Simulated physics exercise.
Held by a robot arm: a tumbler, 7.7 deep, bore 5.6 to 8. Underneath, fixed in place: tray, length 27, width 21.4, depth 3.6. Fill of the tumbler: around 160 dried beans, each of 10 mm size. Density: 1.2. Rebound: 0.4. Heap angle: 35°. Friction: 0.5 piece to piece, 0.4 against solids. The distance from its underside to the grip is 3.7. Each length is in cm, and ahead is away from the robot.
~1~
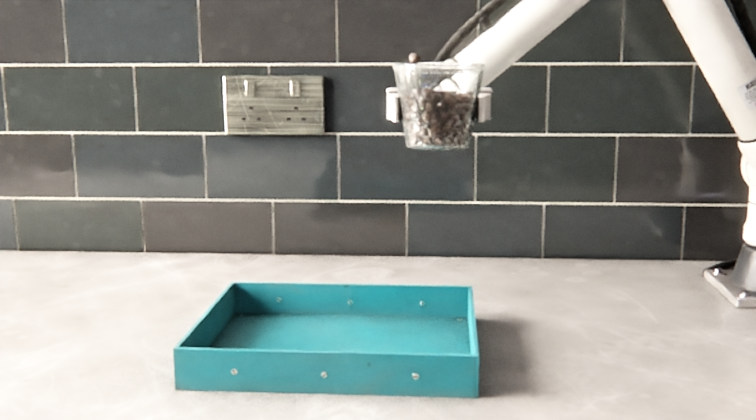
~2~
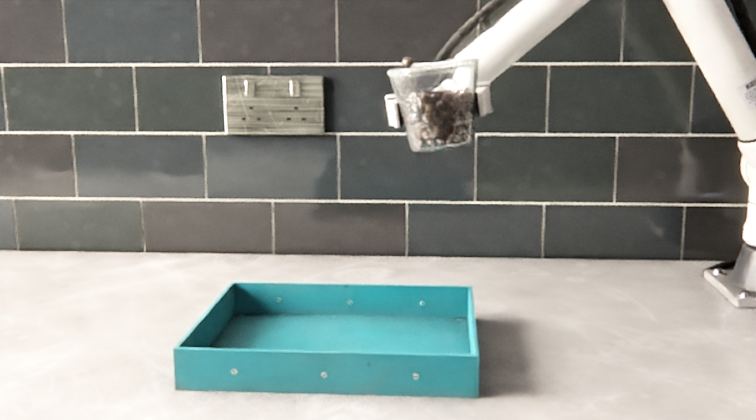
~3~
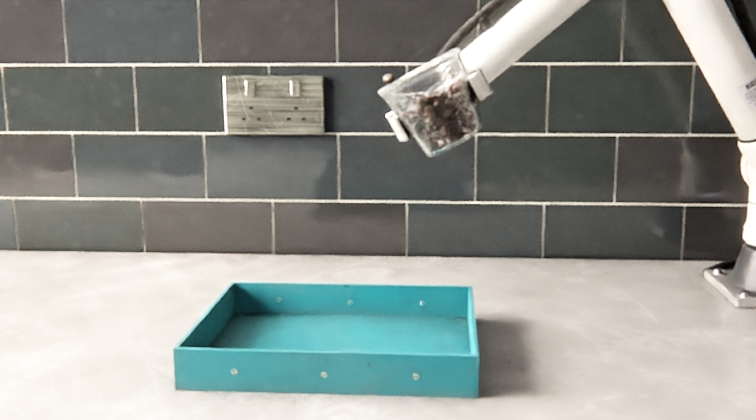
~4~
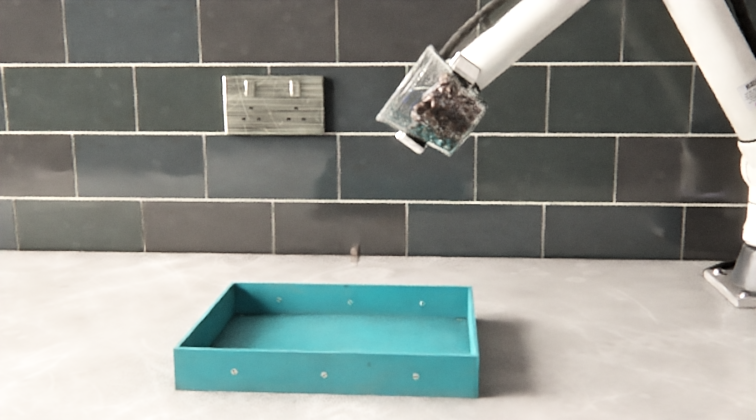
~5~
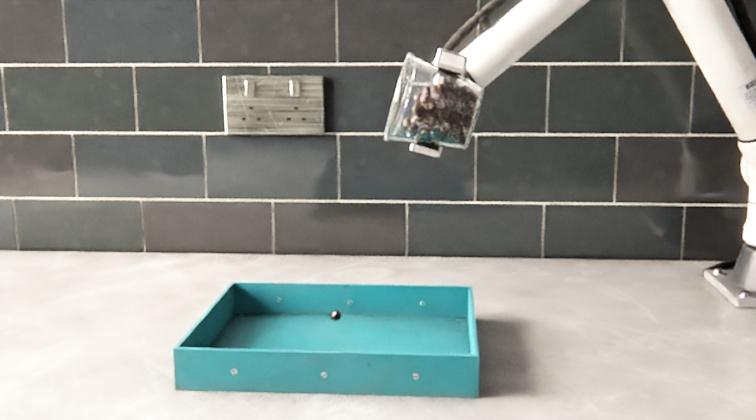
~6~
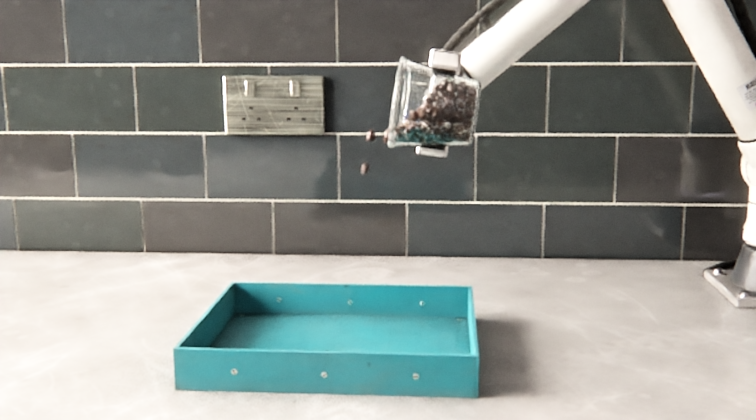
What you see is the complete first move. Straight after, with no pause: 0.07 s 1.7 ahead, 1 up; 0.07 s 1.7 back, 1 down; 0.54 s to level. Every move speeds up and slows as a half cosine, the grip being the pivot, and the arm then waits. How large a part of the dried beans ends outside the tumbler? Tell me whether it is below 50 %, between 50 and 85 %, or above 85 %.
That share comes out between 50 and 85 %.
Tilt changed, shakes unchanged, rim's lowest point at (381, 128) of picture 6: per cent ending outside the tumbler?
Some 25 per cent.
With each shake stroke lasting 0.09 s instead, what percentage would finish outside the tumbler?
Then about 45 per cent.
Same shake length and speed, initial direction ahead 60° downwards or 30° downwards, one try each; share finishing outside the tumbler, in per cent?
Roughly 15 per cent, then 35 per cent.
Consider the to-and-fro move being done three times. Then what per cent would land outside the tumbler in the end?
Near 95 per cent.
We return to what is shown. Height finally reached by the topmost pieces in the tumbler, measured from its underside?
I'd put it at close to 4.5 centimetres.
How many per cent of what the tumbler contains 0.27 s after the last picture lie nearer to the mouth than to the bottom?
Estimate: Around 95 %.
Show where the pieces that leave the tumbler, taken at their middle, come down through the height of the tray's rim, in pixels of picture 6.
Estimated centre around (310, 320) in pixels.
Then, 0.27 s after the last picture, tilted 71° forward, highest piece 26 above the table; 70 in the tumbler, 45 in the tray, 45 in flight or on a rim.
Then, 0.54 s after the last picture, tilted 12° forward, highest piece 26 above the table; 98 in the tray, 61 in the tumbler, 1 in flight or on a rim.
Then, 0.88 s after the last picture, level, highest piece 26 above the table; 99 in the tray, 61 in the tumbler.
Then, 1.93 s after the last picture, level, highest piece 26 above the table; 99 in the tray, 61 in the tumbler.
Final count, 99 in the tray, 61 in the tumbler. That is 62 % outside the tumbler.
